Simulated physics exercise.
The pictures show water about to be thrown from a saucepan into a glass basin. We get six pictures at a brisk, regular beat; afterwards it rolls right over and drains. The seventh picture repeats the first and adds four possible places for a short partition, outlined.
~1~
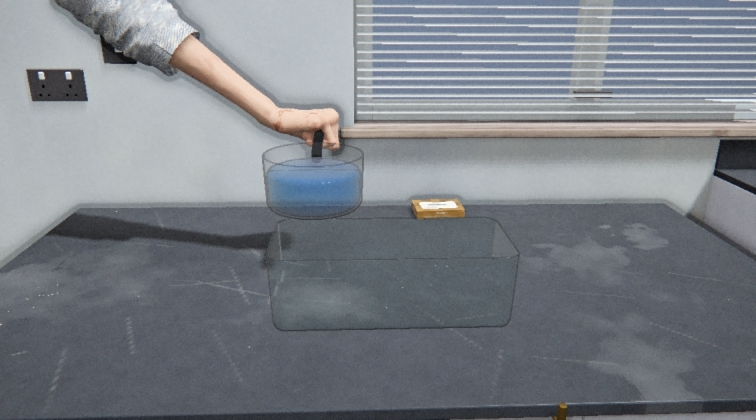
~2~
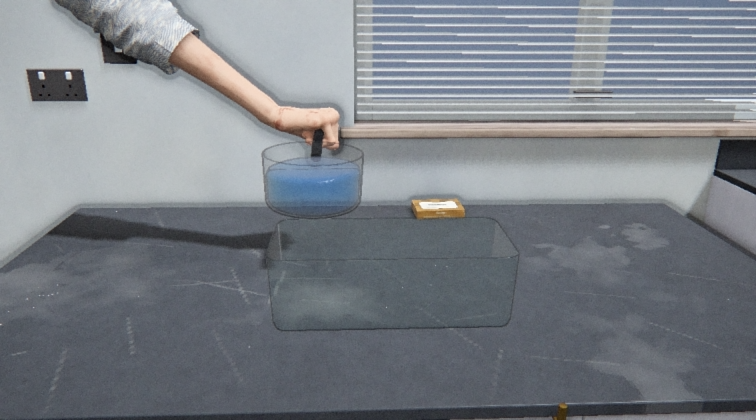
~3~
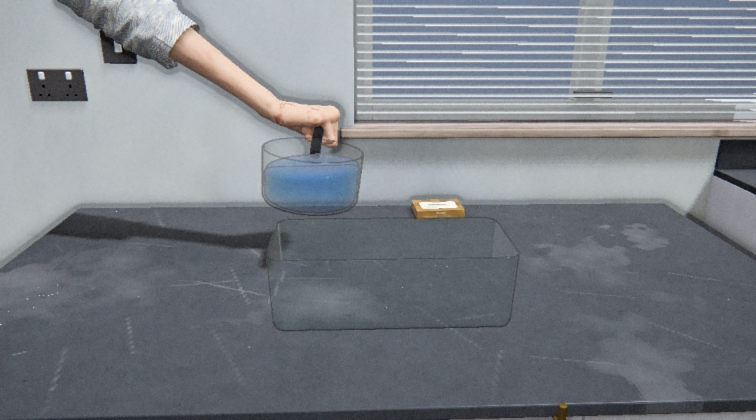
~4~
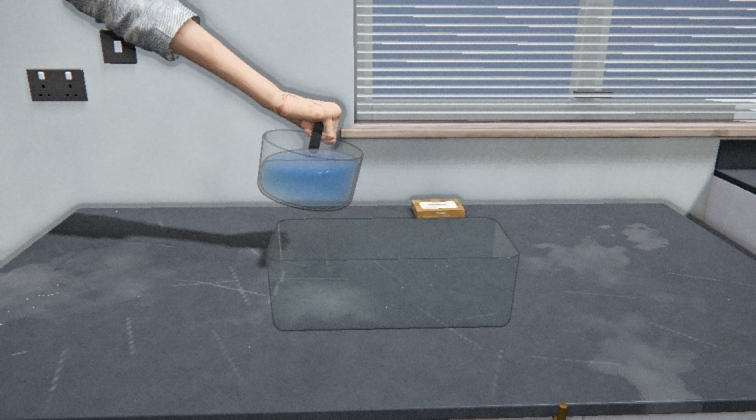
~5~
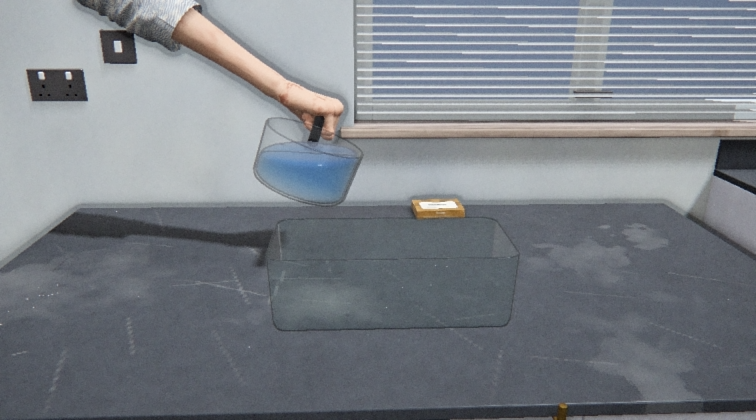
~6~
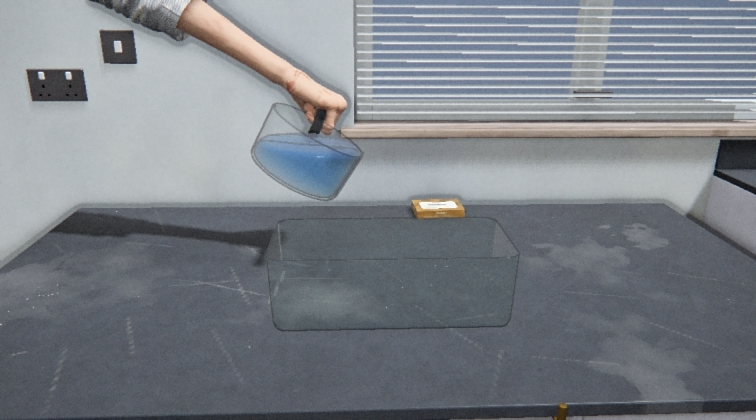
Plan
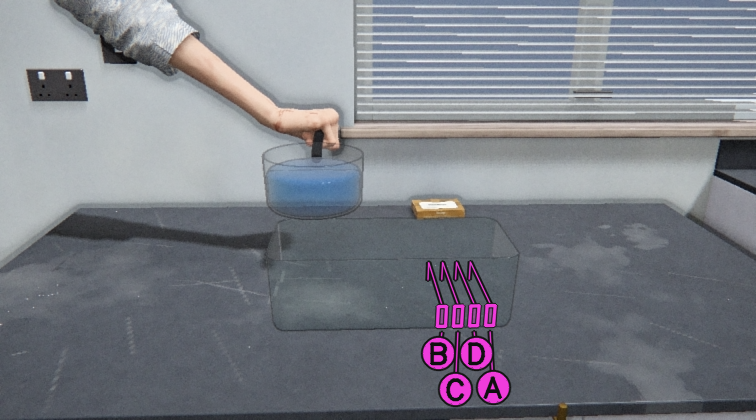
The video shows a hand holding a clear saucepan of blue-tinted water above an empty glass basin on a dark worktop, first keeping it upright, then gradually tilting it to the left while the water stays inside.
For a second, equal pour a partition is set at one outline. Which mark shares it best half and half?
Take B.
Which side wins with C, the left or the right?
More ends on the left.
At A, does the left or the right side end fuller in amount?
The left one.
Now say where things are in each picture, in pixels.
The first frame shows upright, lip at (362, 153); basin from (273, 328) to (510, 323); nothing has left yet.
The second frame shows upright, lip at (362, 153); nothing has left yet.
The third frame shows tipped about 5°, lip at (362, 153); nothing has left yet.
The fourth frame shows tipped about 12°, lip at (362, 153); nothing has left yet.
The fifth frame shows tipped about 20°, lip at (362, 153); nothing has left yet.
The sixth frame shows tipped about 30°, lip at (362, 153); nothing has left yet.
In magenta, A at (490, 331); B at (441, 332); C at (457, 332); D at (474, 332).
With A, about 85 % ends left of the wall and 13 % right of it.
With B, about 50 % ends left of the wall and 49 % right of it.
With C, about 79 % ends left of the wall and 19 % right of it; 3 % is lost outside.
With D, about 88 % ends left of the wall and 10 % right of it.
